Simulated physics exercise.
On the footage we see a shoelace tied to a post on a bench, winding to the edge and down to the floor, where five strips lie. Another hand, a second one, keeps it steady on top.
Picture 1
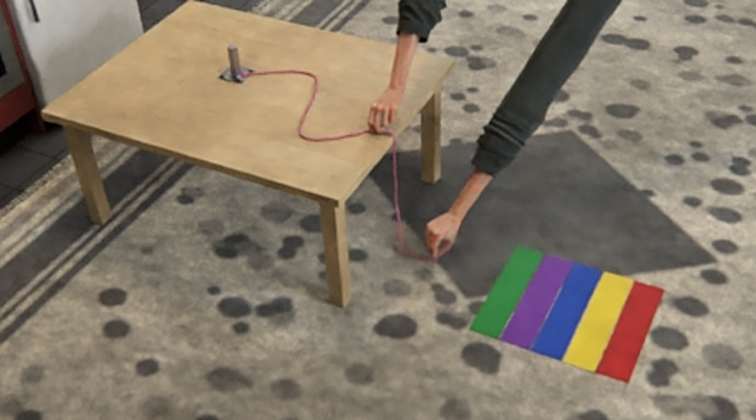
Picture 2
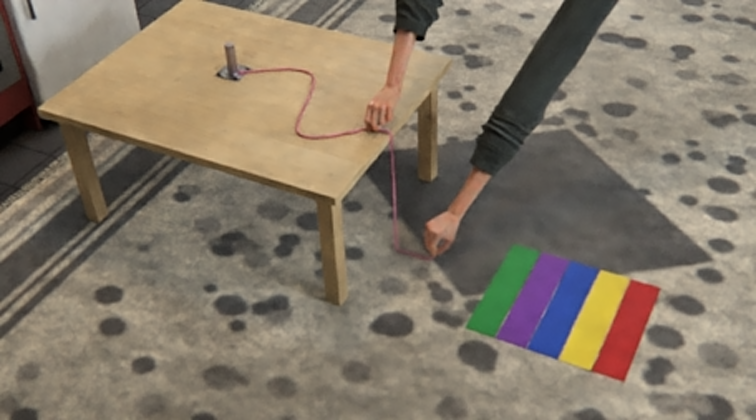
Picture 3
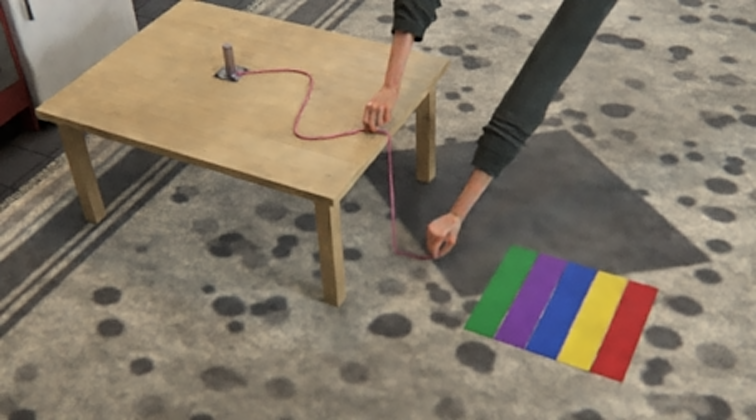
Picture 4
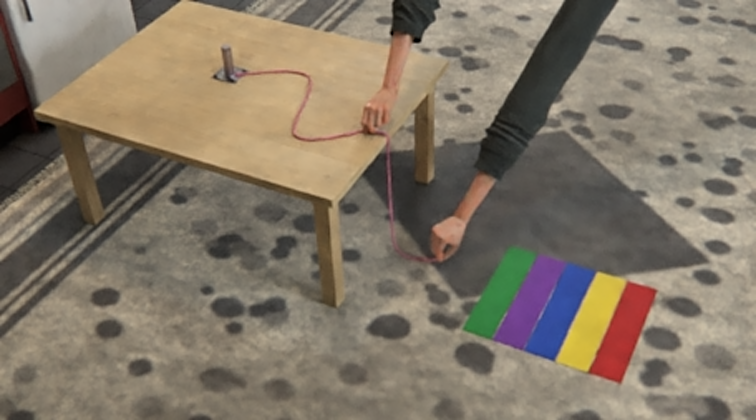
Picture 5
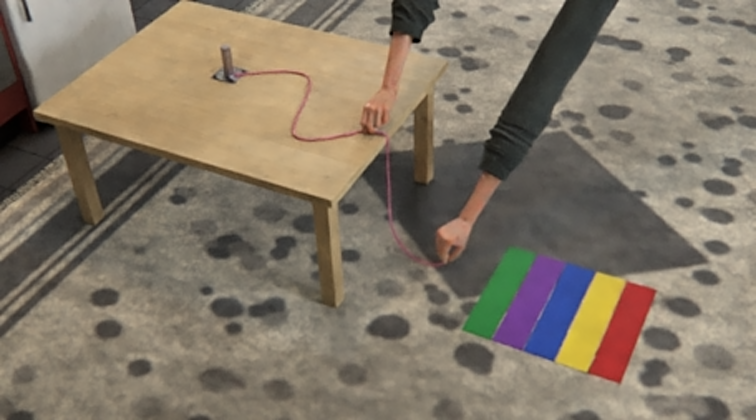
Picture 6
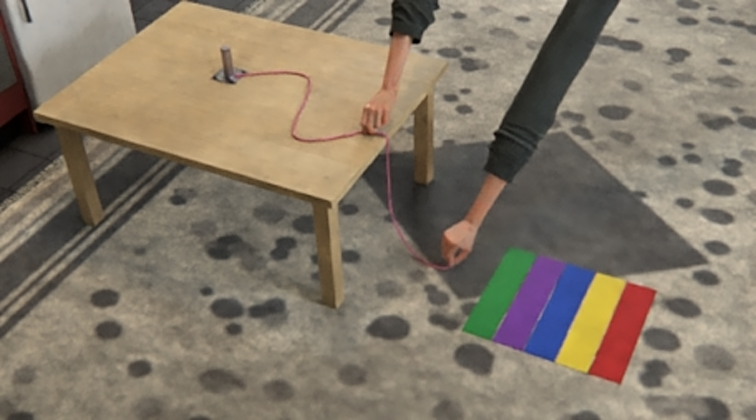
At the start, a pink cord runs from a small post across a wooden table and over its edge, one hand steadying it on top while another holds its lower end near five coloured strips. The lower hand then shifts slightly right, drawing the hanging cord into a slanting curve.
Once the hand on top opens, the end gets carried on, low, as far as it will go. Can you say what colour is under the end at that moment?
Yes, it is red.
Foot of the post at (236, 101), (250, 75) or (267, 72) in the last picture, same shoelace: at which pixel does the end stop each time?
Per try, approx.: (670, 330); (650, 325); (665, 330).
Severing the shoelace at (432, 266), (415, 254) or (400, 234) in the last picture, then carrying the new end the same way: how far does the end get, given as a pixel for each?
In that order: (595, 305), (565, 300) and (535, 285).
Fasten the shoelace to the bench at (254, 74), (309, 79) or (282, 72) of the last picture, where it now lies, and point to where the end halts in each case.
Roughly (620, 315), (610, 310) and (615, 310), in that order.
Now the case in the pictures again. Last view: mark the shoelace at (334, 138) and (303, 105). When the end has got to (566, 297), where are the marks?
They go to (398, 162) and to (334, 116).
Early on, end near (565, 297); over blue.
Midway, end near (605, 310); over yellow.
At the end of the slack, end near (628, 317); over red. It gets as far as the red strip.
